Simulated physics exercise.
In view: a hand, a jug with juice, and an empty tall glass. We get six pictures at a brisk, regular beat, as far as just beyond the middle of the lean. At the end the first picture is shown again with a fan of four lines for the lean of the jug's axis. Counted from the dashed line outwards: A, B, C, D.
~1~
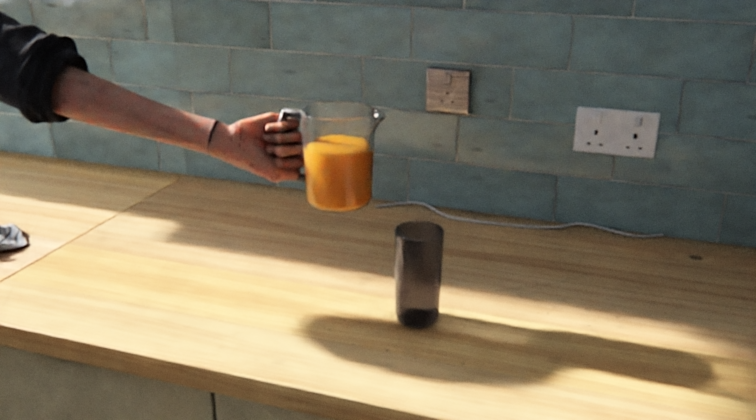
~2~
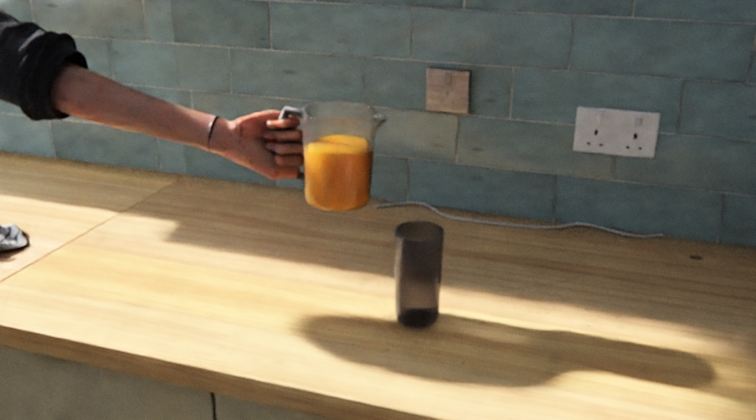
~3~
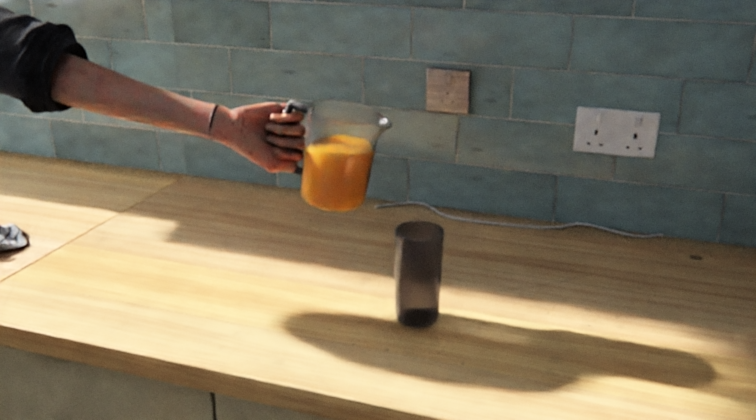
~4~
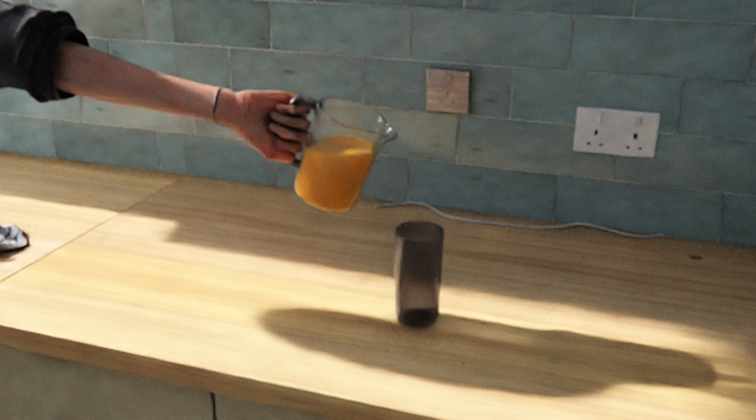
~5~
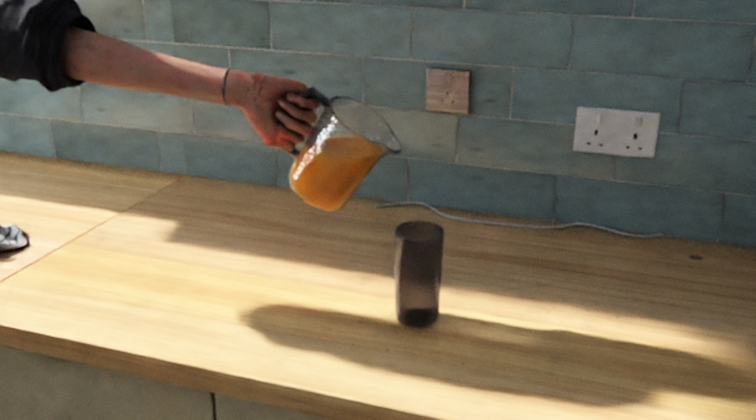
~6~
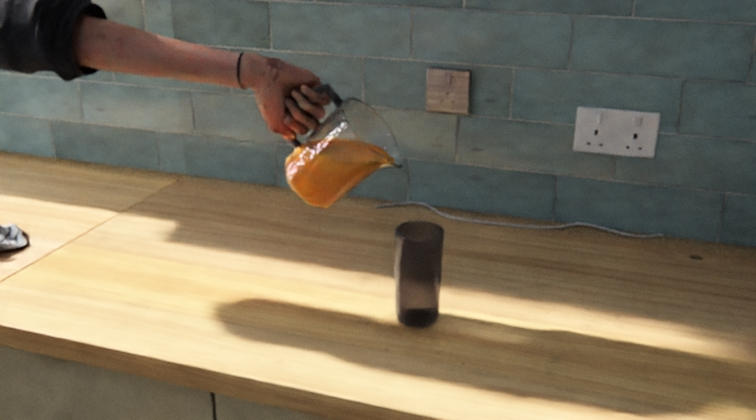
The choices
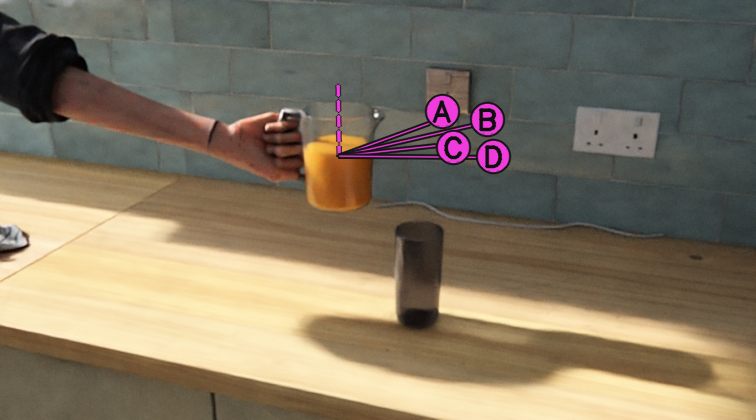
A hand reaching in from the left, its arm in a dark sleeve, holds a clear jug of orange juice above a sunlit wooden counter, seen from slightly above. A tall, empty, smoky-dark glass stands below and to the right, before blue-green wall tiles with white sockets. The hand rises slightly and tilts the jug steadily rightward, the juice sliding towards its lip while the camera stays still.
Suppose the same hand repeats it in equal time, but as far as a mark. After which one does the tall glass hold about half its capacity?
I would pick line A.
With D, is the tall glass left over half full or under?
Over.
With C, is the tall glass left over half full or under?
Over half.
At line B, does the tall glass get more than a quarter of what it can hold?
Yes, it does.
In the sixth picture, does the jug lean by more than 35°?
Yes, it does.
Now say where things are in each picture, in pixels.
Upright, lip at (384, 117); rim of the tall glass round (419, 230); nothing has left yet, in the first picture.
Tipped about 2°, lip at (386, 119); nothing has left yet, in the second picture.
Tipped about 9°, lip at (391, 126); nothing has left yet, in the third picture.
Tipped about 20°, lip at (396, 137); nothing has left yet, in the fourth picture.
Tipped about 32°, lip at (400, 151); nothing has left yet, in the fifth picture.
Tipped about 46°, lip at (401, 166); nothing has left yet, in the sixth picture.
On the marked copy, A at (429, 123); B at (471, 125); C at (435, 145); D at (476, 157).
Choosing A, the tall glass ends with about 49 % of what it can hold.
Choosing B, the tall glass ends with about 69 % of what it can hold.
Choosing C, the tall glass ends with about 88 % of what it can hold.
Choosing D, the tall glass is filled to the brim; 6 % of the juice is spilt.
